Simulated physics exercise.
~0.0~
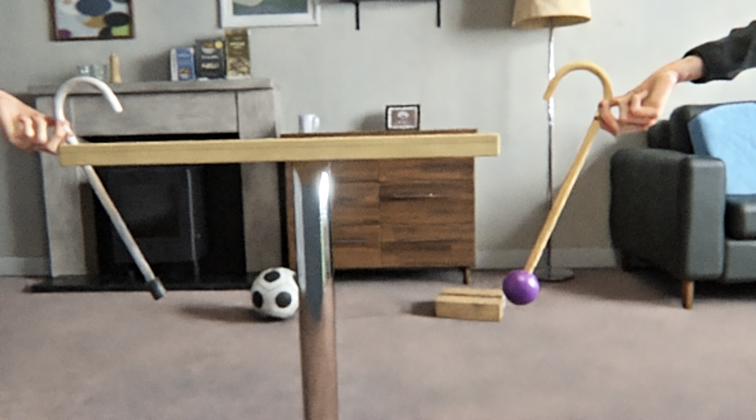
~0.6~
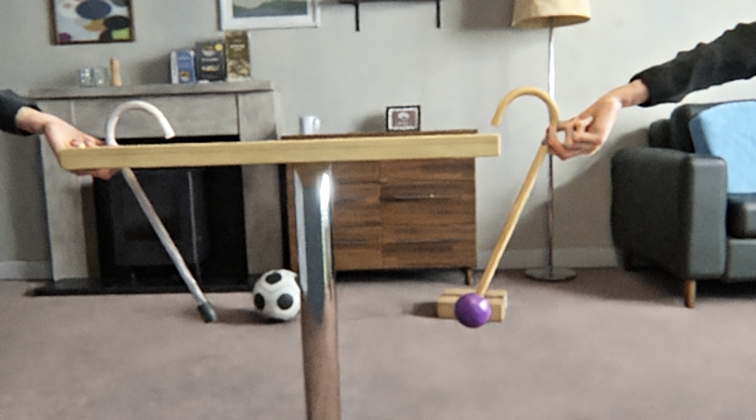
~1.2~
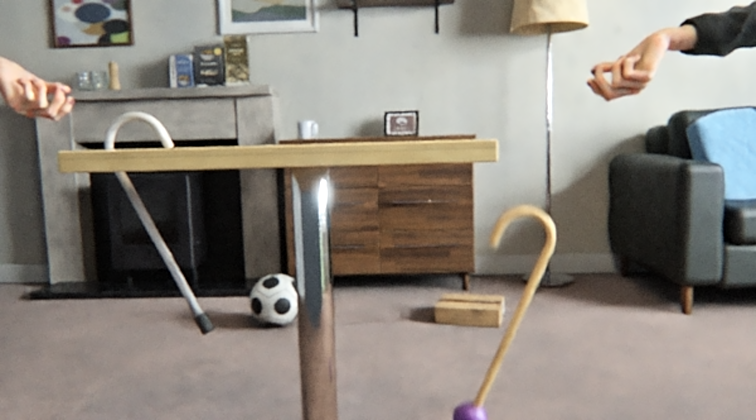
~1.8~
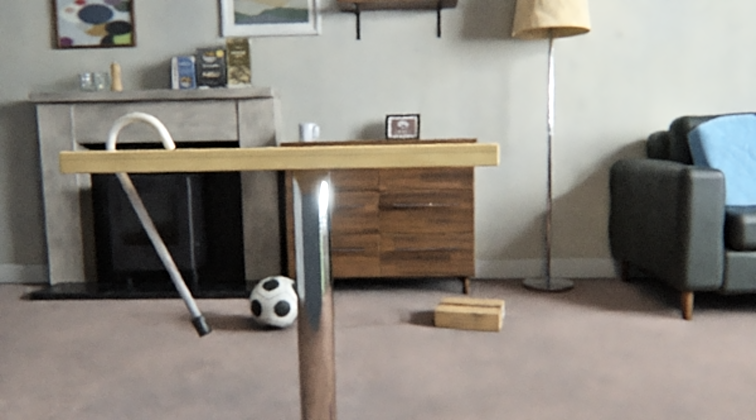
Two hands hooking canes onto a tabletop and letting go, the purple-tipped one dropping out of view, the white one staying hung.
